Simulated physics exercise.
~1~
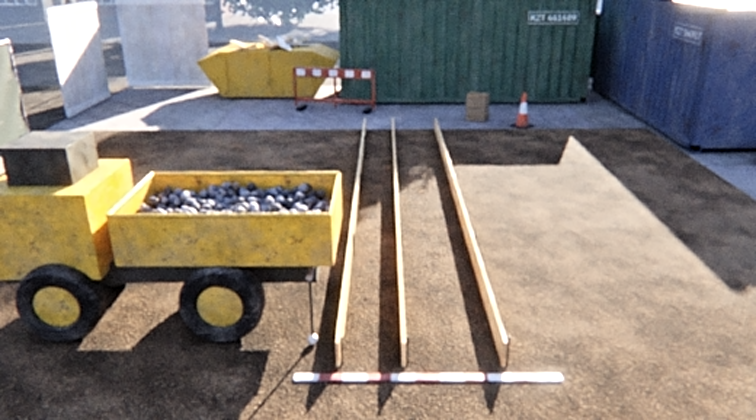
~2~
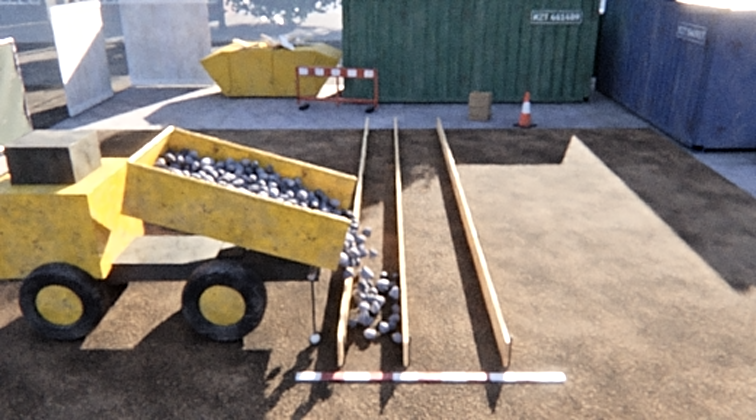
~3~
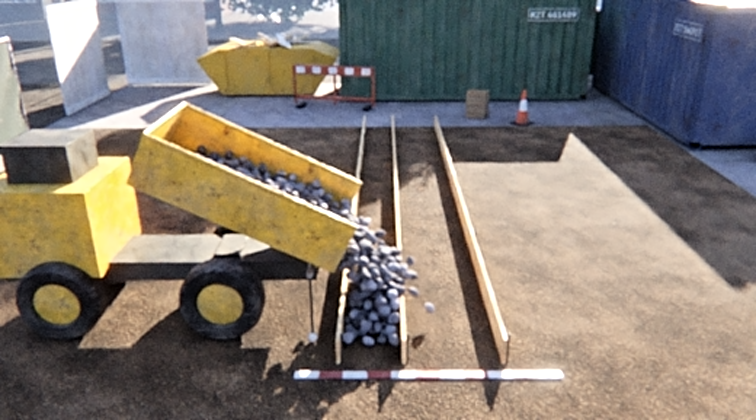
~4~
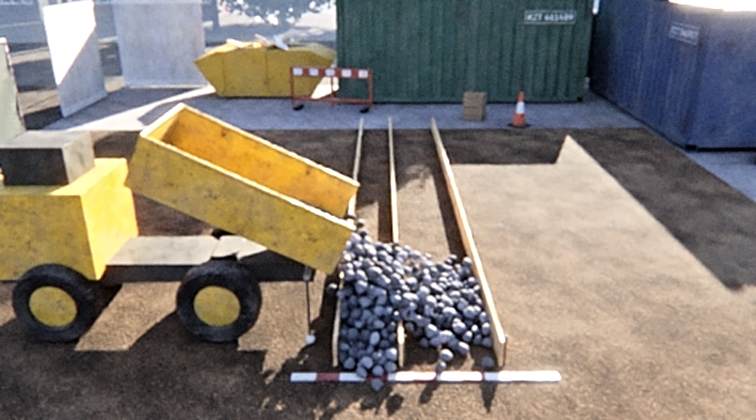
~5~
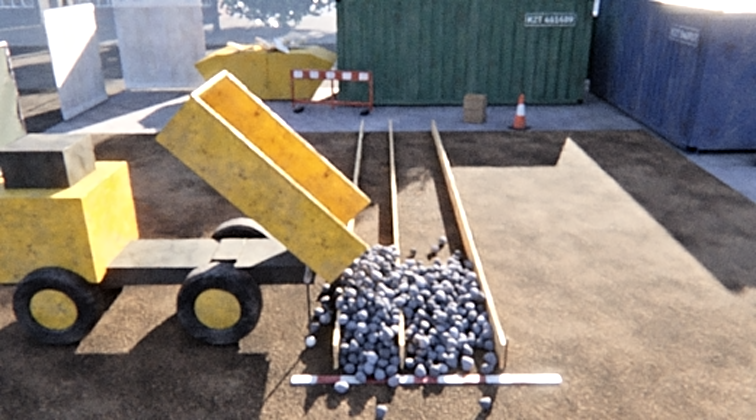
In the video, a yellow tipper truck raises its body and grey stones slide out to the right between wooden boards, filling the near bay before spilling into the far one. The body tilts steeper and ends empty, with stones heaped across both bays and a few scattered outside.
